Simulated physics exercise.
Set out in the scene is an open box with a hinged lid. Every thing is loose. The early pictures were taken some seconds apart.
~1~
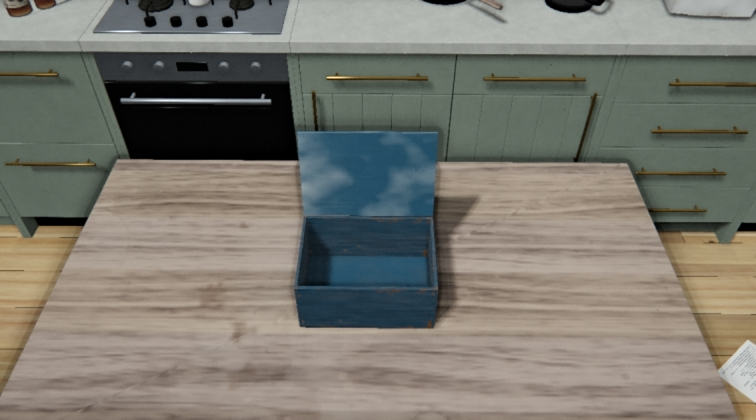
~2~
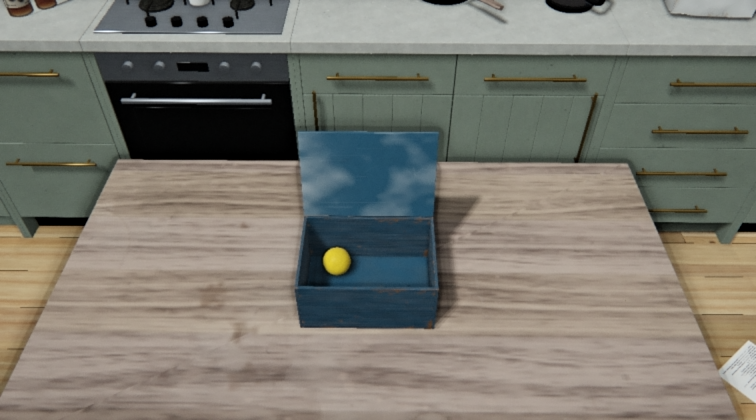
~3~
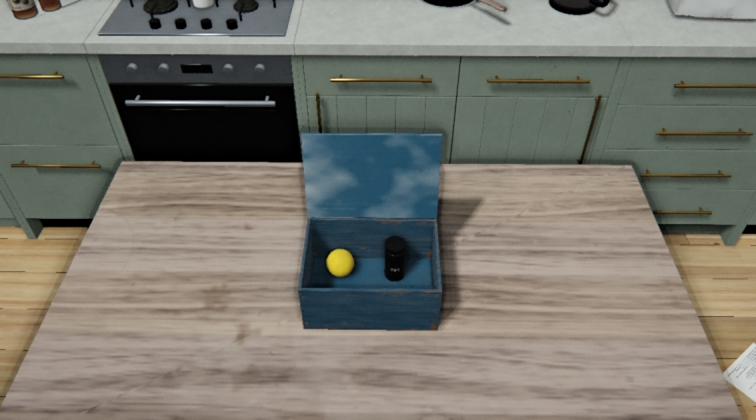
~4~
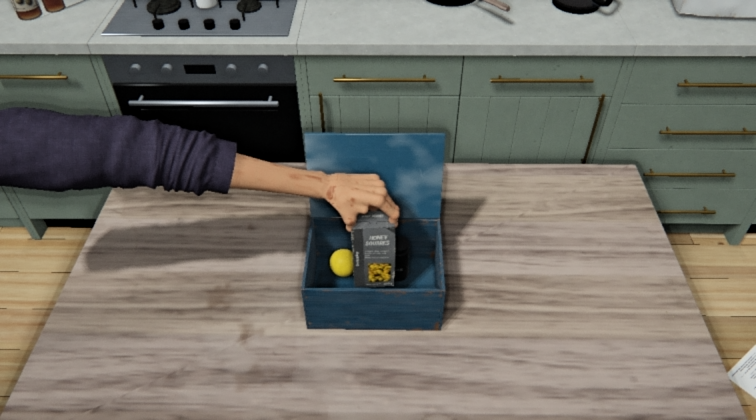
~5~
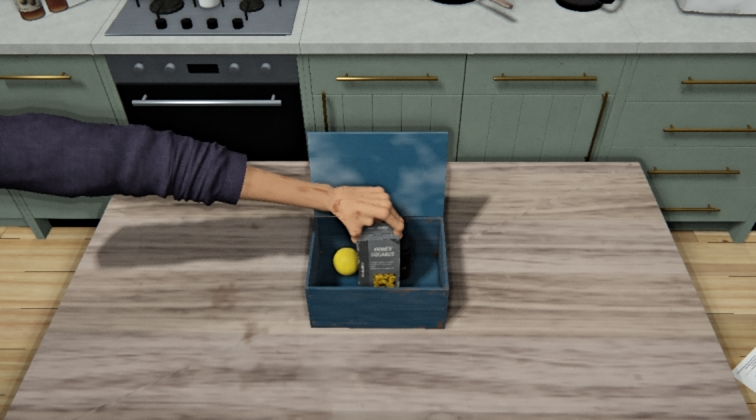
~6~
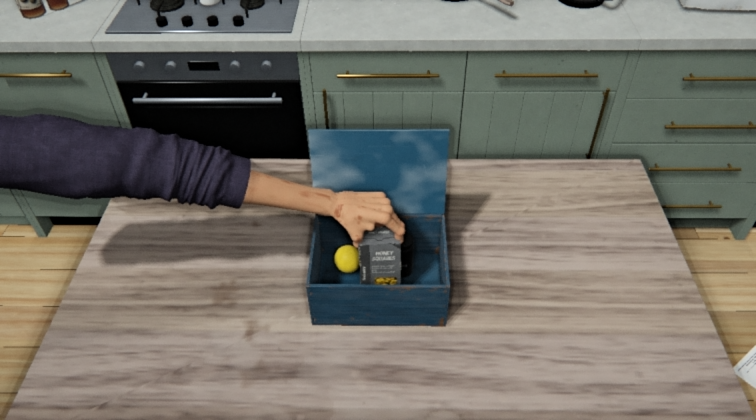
On a wooden kitchen table, an open blue box stood empty, then held a yellow lemon, then a small black object to its right, before a hand from the left lowered a grey packet inside.
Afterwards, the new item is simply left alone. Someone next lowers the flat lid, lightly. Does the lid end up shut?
No.
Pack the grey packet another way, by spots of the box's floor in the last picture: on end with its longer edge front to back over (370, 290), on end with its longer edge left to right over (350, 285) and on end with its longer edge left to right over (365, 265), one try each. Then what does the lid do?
Lid left open; lid left open; lid down.
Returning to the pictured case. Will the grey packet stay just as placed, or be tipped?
Well, the grey packet stays just as set.
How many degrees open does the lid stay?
I'd say roughly 30 degrees above the rim.
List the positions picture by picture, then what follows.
In the first picture, the last thing is not in view yet.
In the second picture, the last thing is not in view yet; yellow lemon (337, 261).
In the third picture, the last thing is not in view yet; yellow lemon (340, 263).
In the fourth picture, still above its spot; grey packet (373, 251); yellow lemon (344, 263).
In the fifth picture, still above its spot; grey packet (379, 261); yellow lemon (347, 262).
In the sixth picture, put in, still held; grey packet (380, 265); yellow lemon (348, 259).
Then, 1.10 s past the last view, lid starting down.
Then, 1.50 s past the last view, lid 67° above the rim.
Then, 1.60 s past the last view, lid 58° above the rim.
Then, 1.80 s past the last view, lid 32° above the rim.
Finally, lid 32° above the rim; all 3 still in place. Final places as the last picture's camera would see them, grey packet near (380, 265).
